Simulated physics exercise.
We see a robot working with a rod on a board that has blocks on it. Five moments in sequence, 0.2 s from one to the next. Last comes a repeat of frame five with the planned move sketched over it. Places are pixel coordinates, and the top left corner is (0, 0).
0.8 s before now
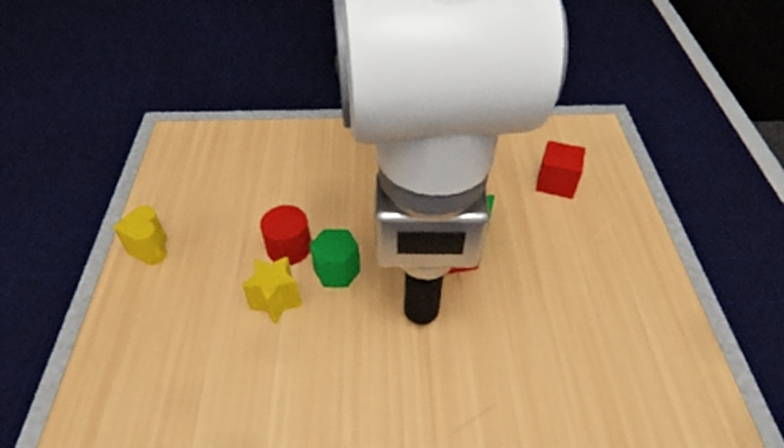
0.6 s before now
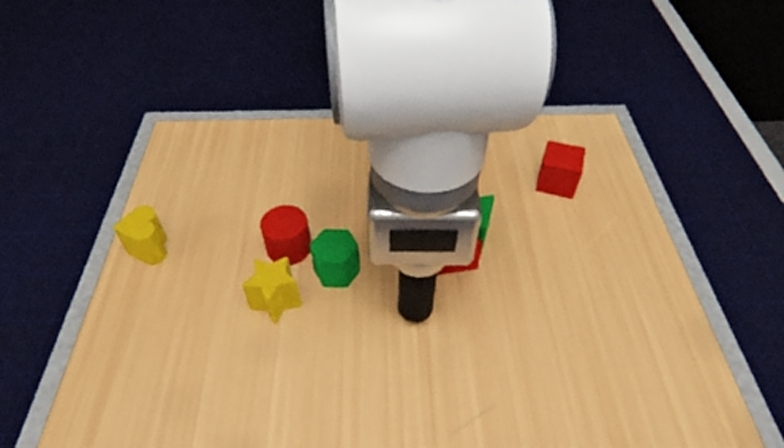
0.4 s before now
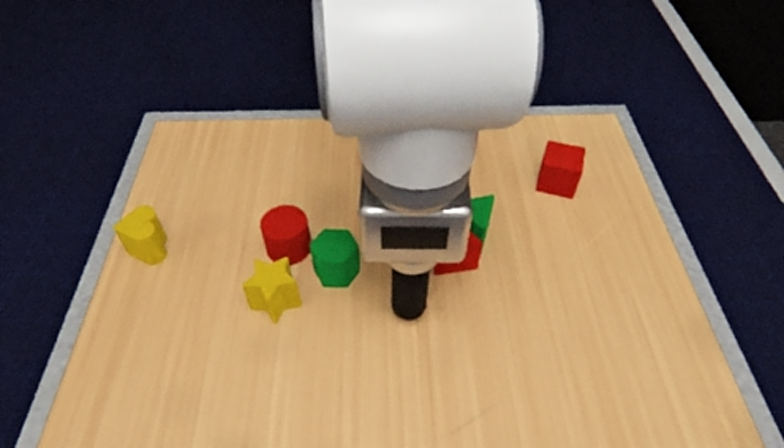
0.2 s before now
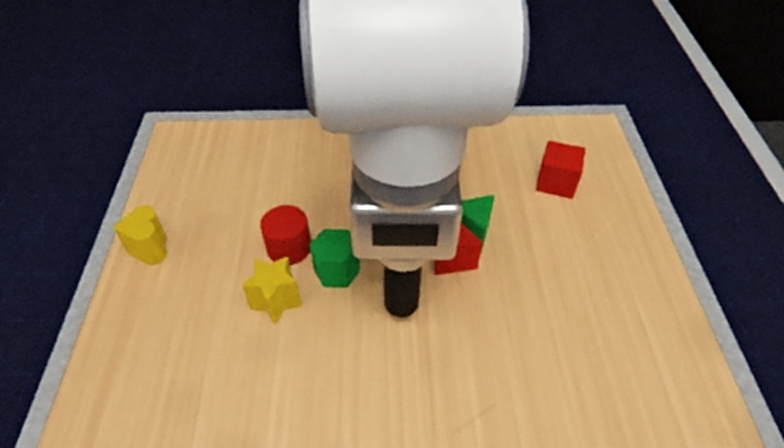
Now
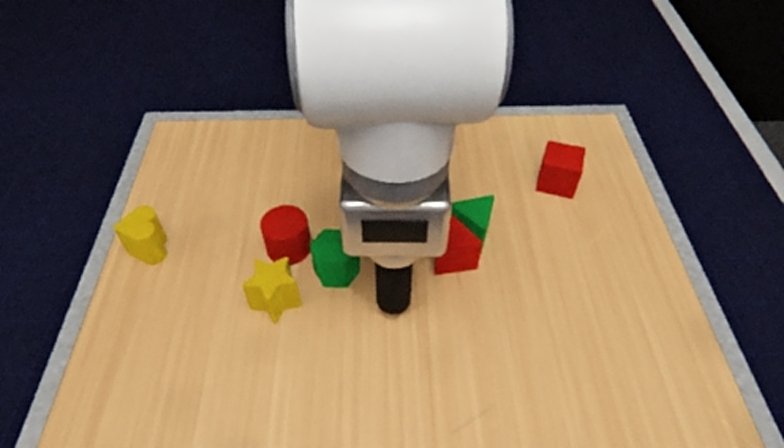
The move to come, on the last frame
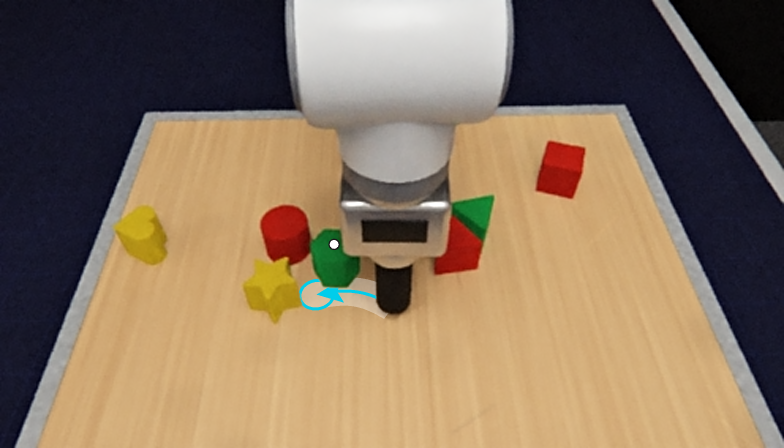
A white robot arm with a black rod pointing down starts over the middle of a wooden board and slides slowly left, edging slightly away from the viewer. As it shifts, a green block and a red block behind it come into view, while the red, yellow and green blocks around it stay still.
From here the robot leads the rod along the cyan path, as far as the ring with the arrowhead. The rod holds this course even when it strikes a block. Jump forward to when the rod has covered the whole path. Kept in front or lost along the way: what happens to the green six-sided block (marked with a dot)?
I expect it to be beside or behind the rod.
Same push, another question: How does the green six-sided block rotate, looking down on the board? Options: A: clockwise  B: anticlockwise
That would be A.
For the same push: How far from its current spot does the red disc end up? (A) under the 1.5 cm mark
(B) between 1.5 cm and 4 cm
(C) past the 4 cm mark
I choose A.
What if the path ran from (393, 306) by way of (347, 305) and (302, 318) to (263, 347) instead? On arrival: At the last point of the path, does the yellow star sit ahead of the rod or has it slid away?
Slid off.
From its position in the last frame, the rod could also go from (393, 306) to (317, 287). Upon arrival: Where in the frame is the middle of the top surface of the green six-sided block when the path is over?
Its top middle will sit at (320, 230).
Path on the board, from (393, 306) through (370, 295) and (344, 291) to (317, 294); the dot is on the green six-sided block.
What follows on the original path. Halfway along, rod (356, 286); green six-sided block (330, 242).
At the end, rod (316, 288); yellow star in place; red disc (281, 217); green six-sided block (318, 236), turned 45° clockwise.
